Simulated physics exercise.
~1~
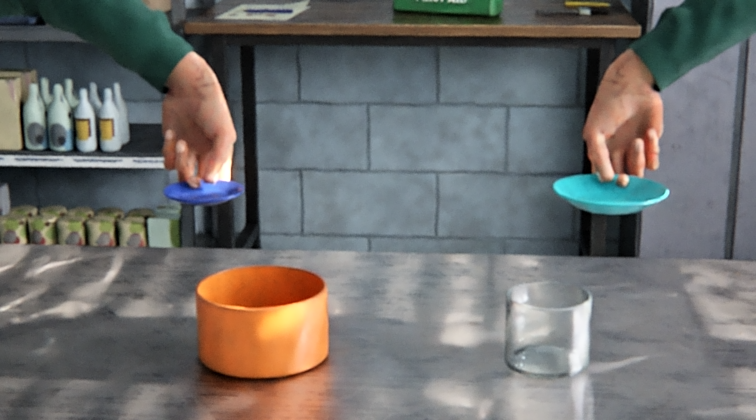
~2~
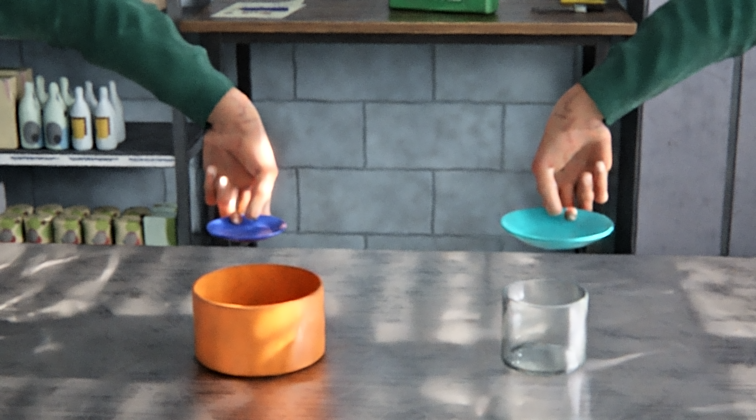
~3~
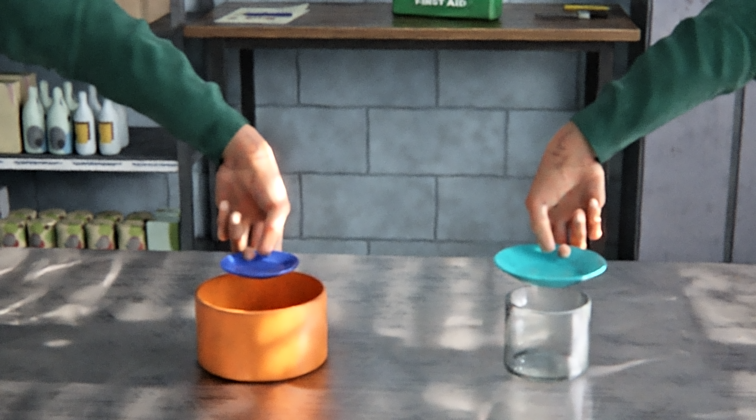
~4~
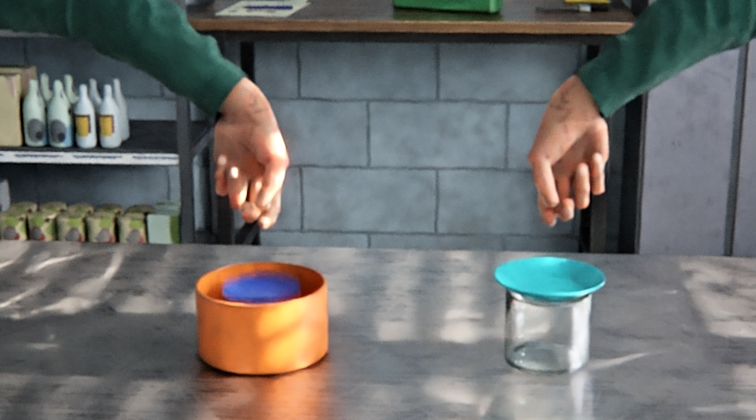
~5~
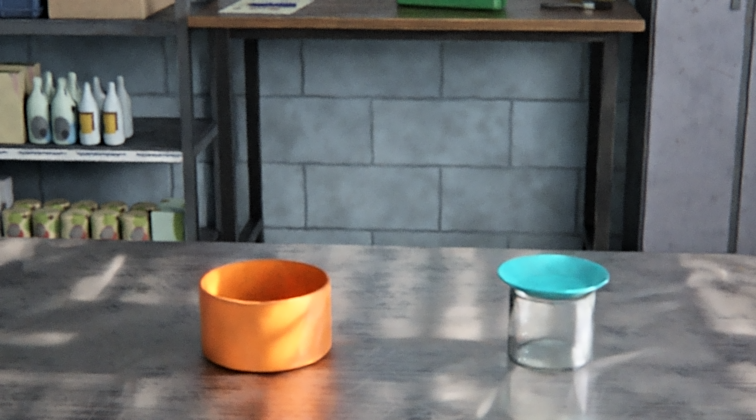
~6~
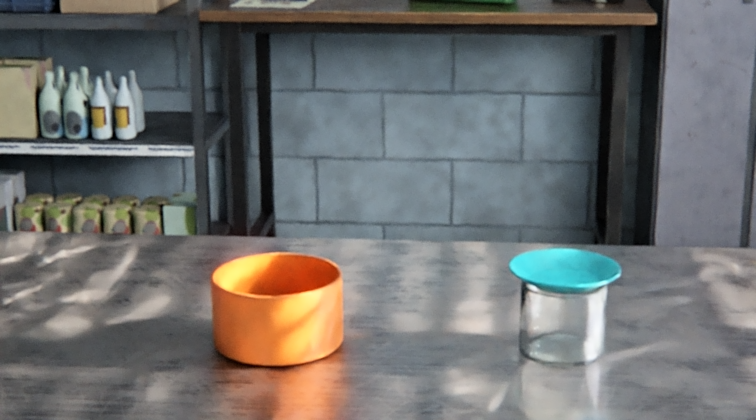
A small blue plate and a wider turquoise saucer hang from the fingertips of two green-sleeved hands above a dark tabletop, seen from the front in a slightly swaying view, with shelves and a grey block wall behind. An orange round container stands on the left and a clear glass on the right. The hands move inward and lower each dish over its container. The fingers open and the hands draw back as the blue plate drops into the orange container and the turquoise saucer settles on the glass rim. Finally, the plate is out of sight, while the saucer still covers the glass.
